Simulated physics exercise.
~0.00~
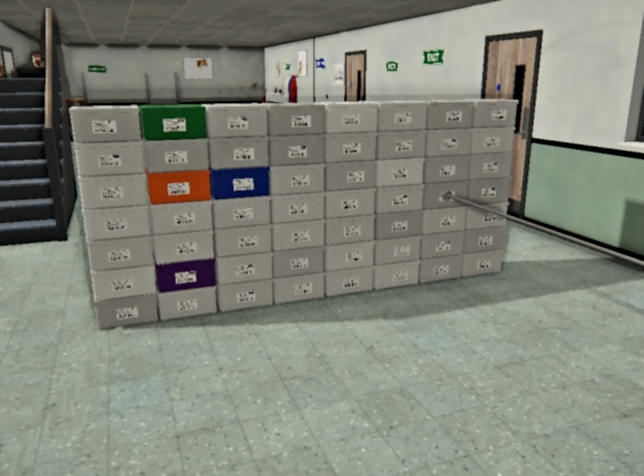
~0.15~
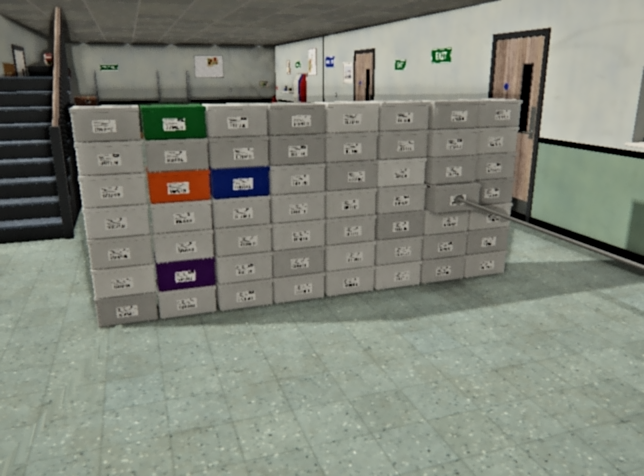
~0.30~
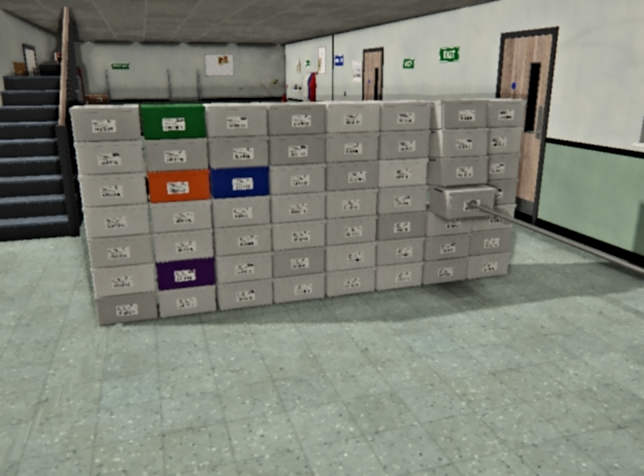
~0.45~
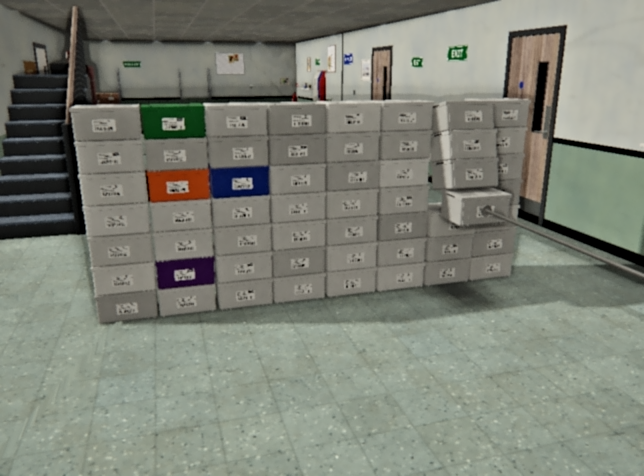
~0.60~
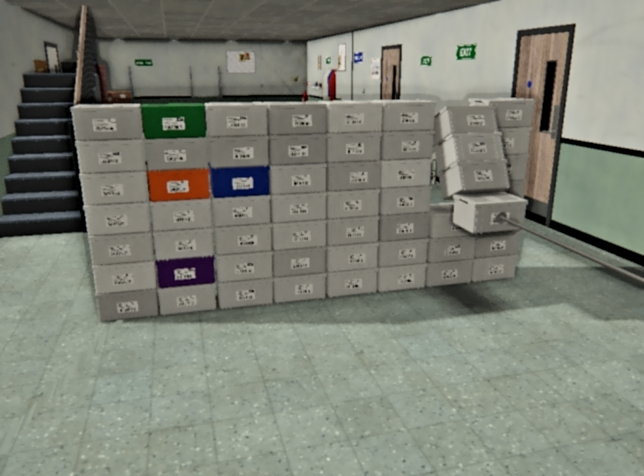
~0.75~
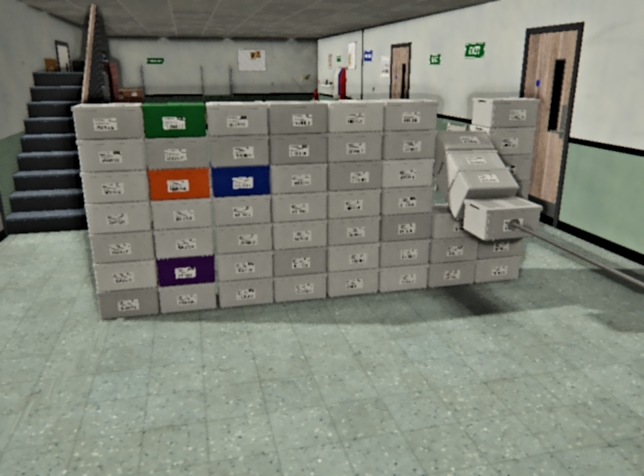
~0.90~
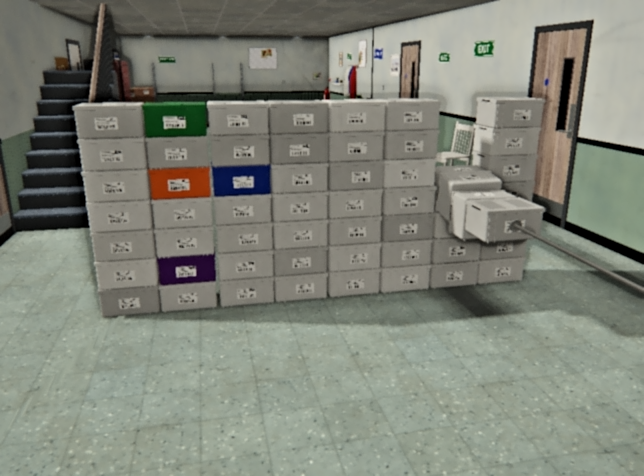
A thin metal arm drew a gray box out from near the right end of a wall of stacked boxes, and the ones above it tilted, then tumbled down behind it, while the green, orange, blue and purple boxes stayed put.
